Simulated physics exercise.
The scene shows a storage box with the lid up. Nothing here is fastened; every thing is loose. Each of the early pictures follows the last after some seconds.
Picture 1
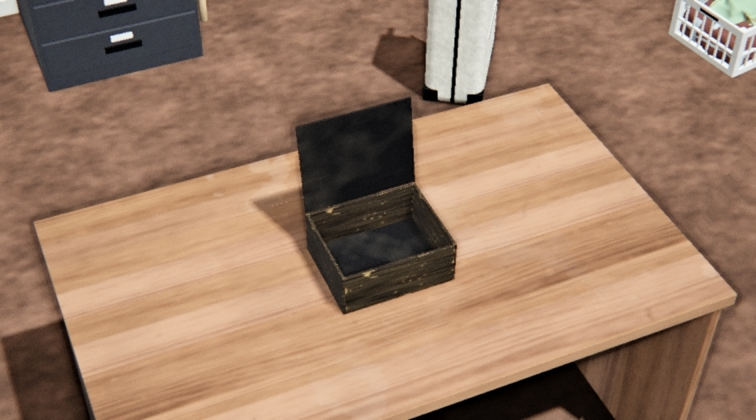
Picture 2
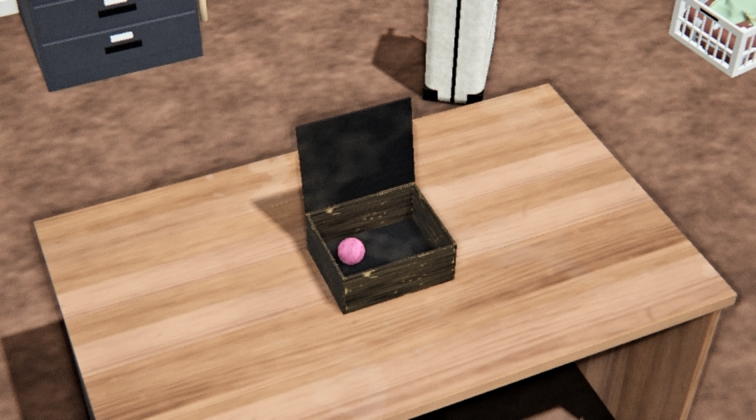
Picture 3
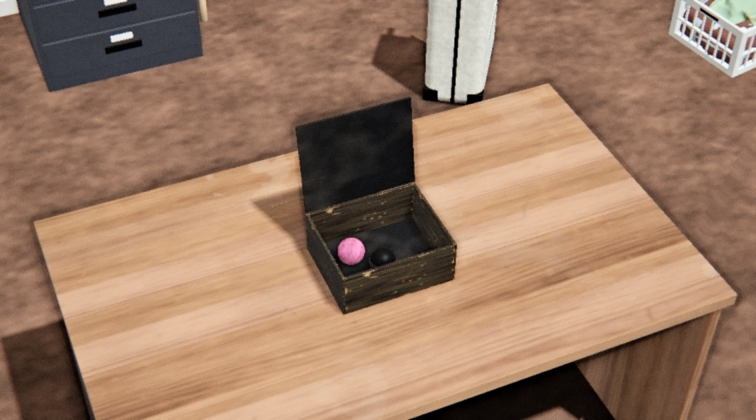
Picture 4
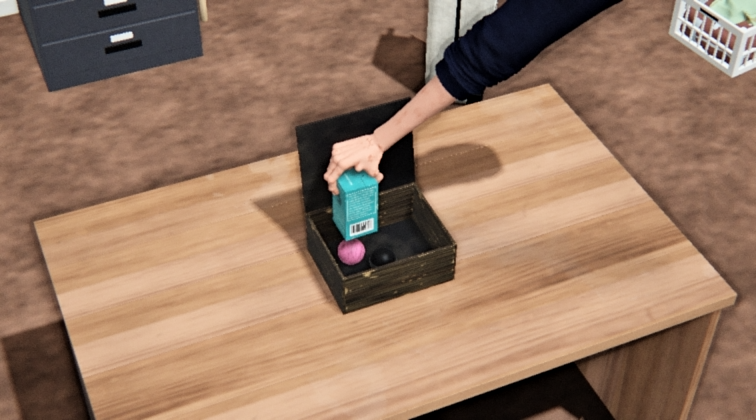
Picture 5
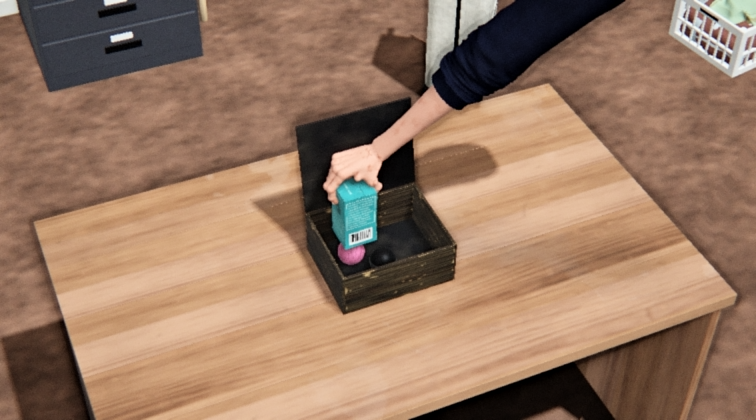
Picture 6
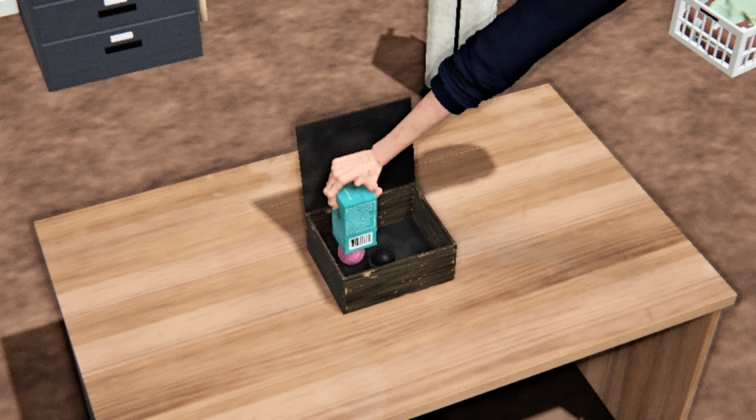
A pink ball, then a black one appear in an open box before a hand lowers a turquoise carton inside.
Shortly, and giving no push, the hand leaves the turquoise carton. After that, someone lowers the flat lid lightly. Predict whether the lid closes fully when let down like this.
Prediction: The lid closes fully.
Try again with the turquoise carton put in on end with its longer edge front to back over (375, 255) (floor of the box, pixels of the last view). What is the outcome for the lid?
Then the lid comes down fully.
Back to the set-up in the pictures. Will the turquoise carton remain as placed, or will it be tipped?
Looking at the last picture, it sits at an angle.
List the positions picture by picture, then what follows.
In the first frame, the last thing is not in view yet.
In the second frame, the last thing is not in view yet.
In the third frame, the last thing is not in view yet.
The fourth frame shows on its way; turquoise carton (355, 202).
The fifth frame shows on its way; turquoise carton (354, 211).
The sixth frame shows put in, still held; turquoise carton (354, 216).
Then, 0.70 s on from there, turquoise carton on its side near (389, 236); black ball shifted about its own width; pink ball shifted about its own width.
Then, 1.70 s on from there, lid 48° above the rim; turquoise carton on its side near (389, 236); black ball shifted well along; pink ball shifted about its own width.
In the end, lid shut; toppled in the box, turquoise carton; moved from the start, black ball; pink ball unmoved. At the end, from the last picture's camera, turquoise carton near (389, 236).
